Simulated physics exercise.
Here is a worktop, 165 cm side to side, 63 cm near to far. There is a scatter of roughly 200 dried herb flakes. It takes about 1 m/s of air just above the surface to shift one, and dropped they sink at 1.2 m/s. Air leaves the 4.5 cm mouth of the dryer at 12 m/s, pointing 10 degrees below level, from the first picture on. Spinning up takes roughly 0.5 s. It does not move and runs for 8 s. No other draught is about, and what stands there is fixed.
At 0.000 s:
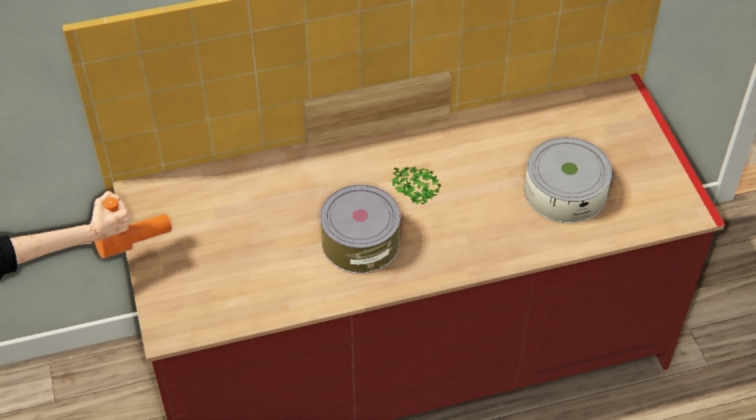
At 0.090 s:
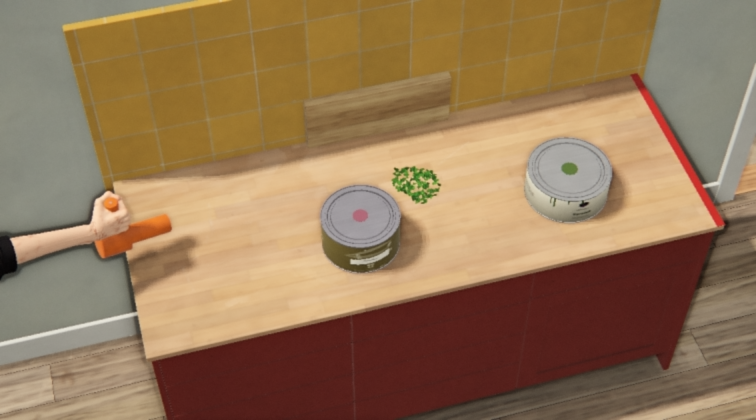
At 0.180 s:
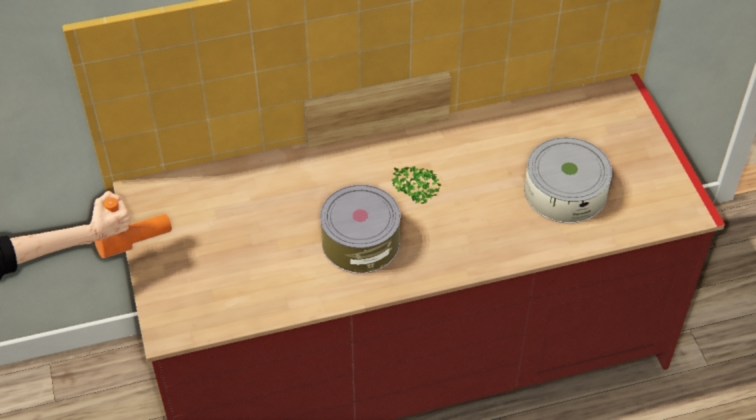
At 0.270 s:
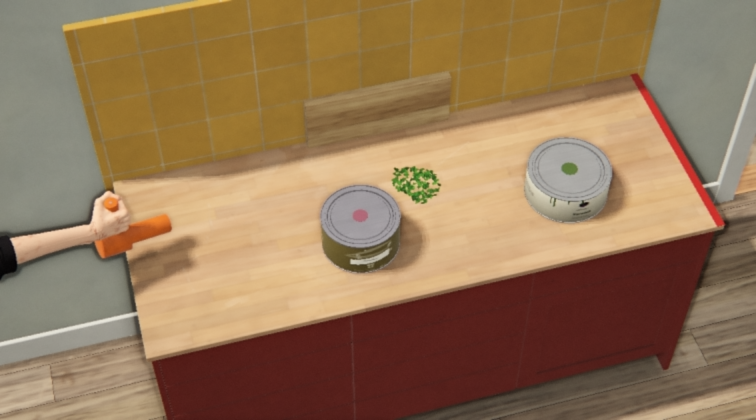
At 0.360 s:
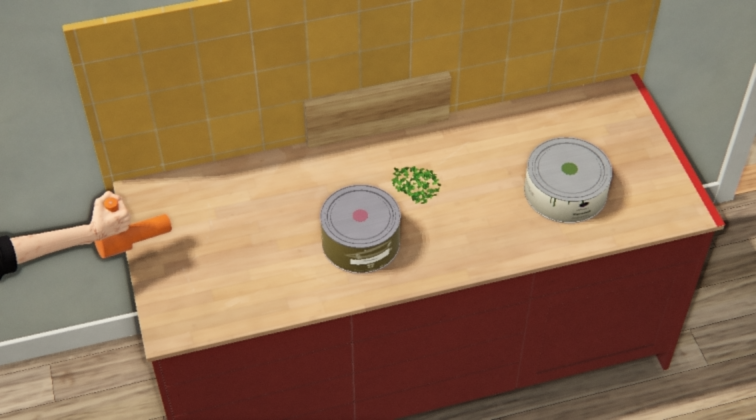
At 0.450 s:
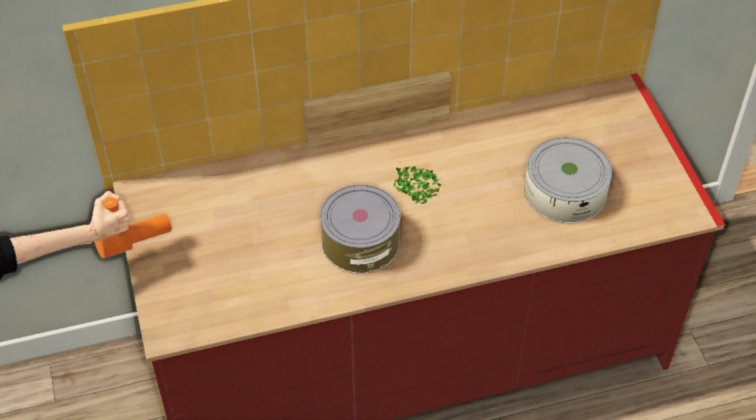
A hand holding an orange hairdryer at the left of a wooden worktop, with two tins and green flakes showing almost no movement.
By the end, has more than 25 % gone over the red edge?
As for a quarter going over the red edge: Yes.
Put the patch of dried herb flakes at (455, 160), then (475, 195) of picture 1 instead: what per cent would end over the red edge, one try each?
In turn about 90 %, 15 %.
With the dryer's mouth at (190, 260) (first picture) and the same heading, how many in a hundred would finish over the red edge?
Then about 60 %.
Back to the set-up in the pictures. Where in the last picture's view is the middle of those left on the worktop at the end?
Near (528, 180).
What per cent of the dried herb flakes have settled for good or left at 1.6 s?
Near 40 %.
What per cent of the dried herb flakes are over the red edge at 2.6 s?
Near 60 %.
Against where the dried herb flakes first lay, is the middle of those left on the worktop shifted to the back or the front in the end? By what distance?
Towards the front, some 5 cm.
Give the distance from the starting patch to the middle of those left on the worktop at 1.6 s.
Roughly 35 cm.
After 1.6 s, 42 % are over the red edge; the middle of those still in play is near (533, 169); 40 % have settled or left.
After 2.6 s, 58 % are over the red edge; the middle of those still in play is near (534, 170); 70 % have settled or left.
After 4.4 s, 63 % are over the red edge; the middle of those still in play is near (534, 170); 80 % have settled or left.
After 8.0 s, at the end, 71 % are over the red edge; the middle of those still in play is near (528, 180).
